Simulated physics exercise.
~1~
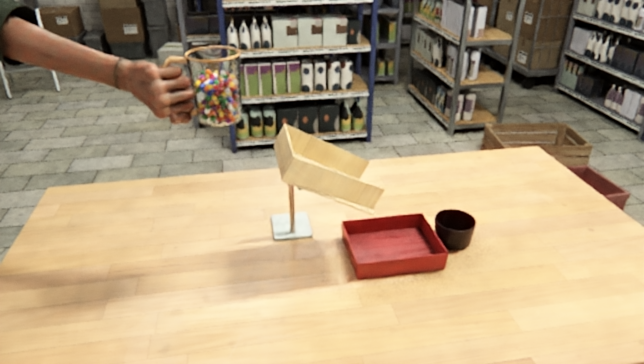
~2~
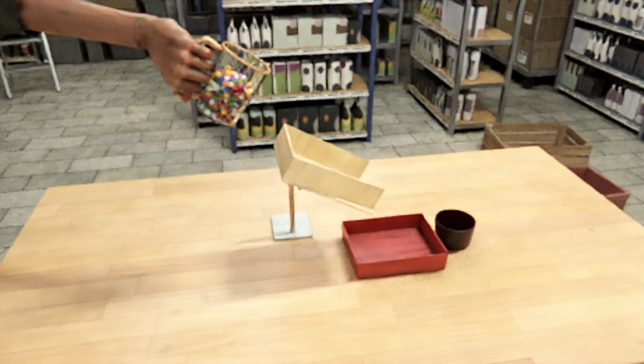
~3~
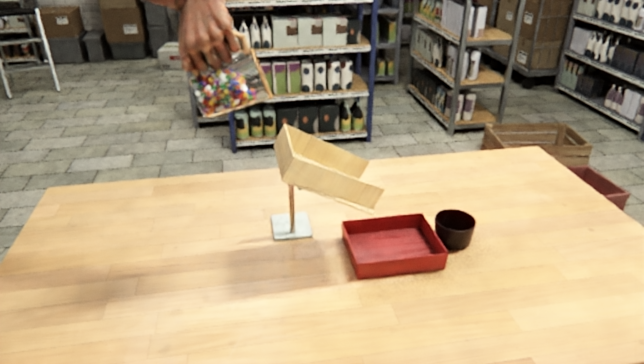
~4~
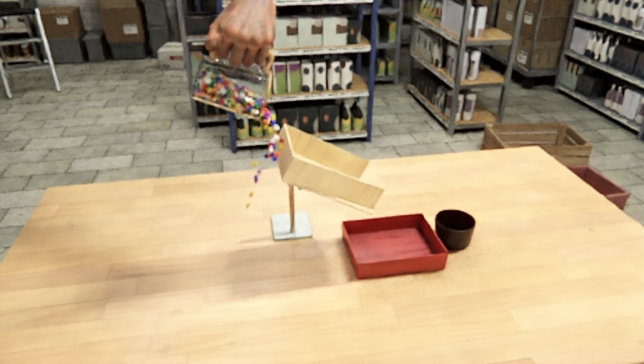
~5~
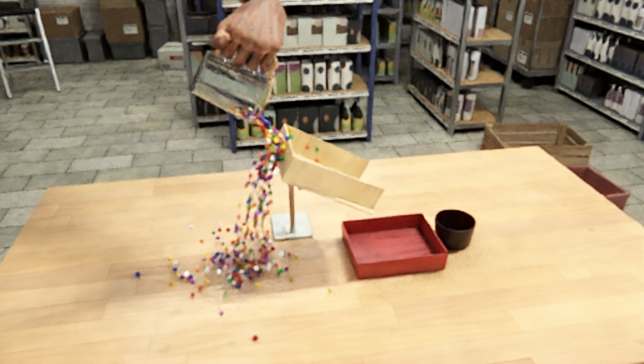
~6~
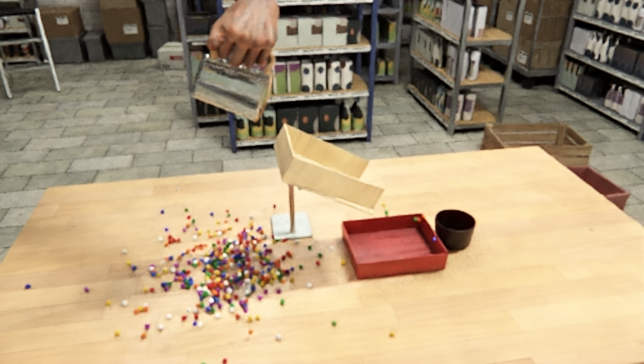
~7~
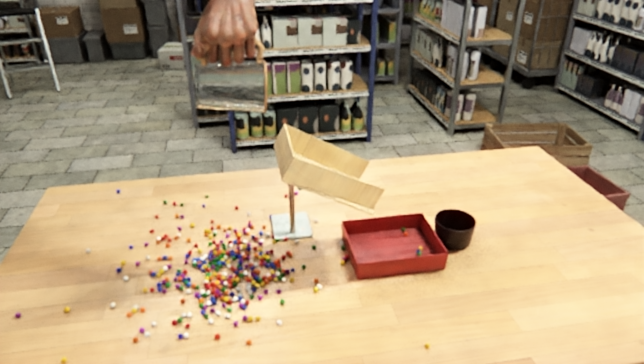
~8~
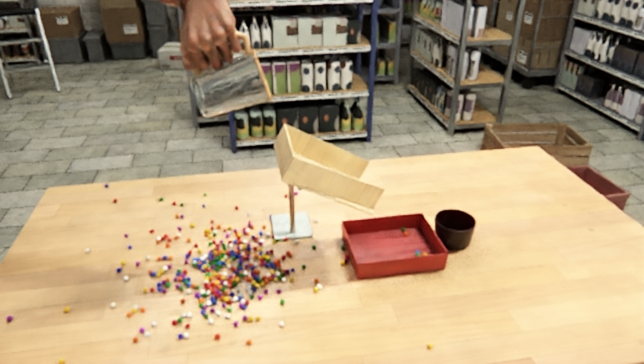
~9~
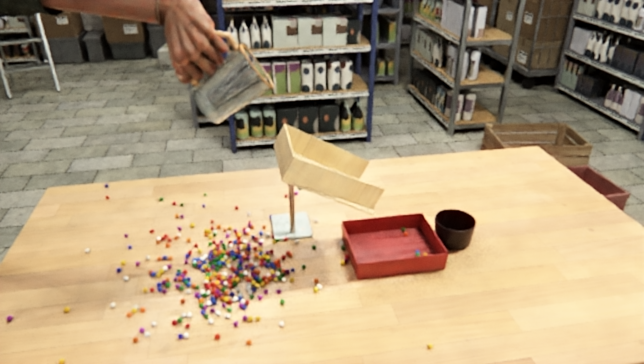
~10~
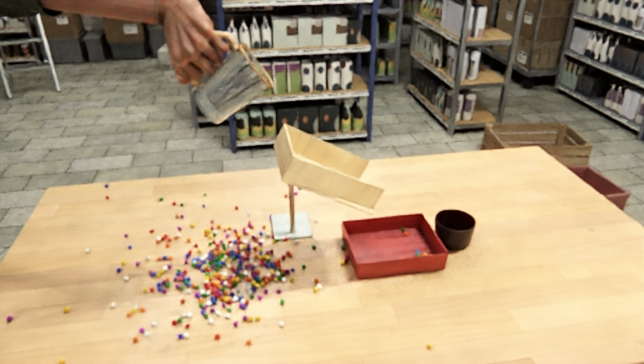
On a wooden table, beads poured from a hand-held cup miss the chute and scatter.
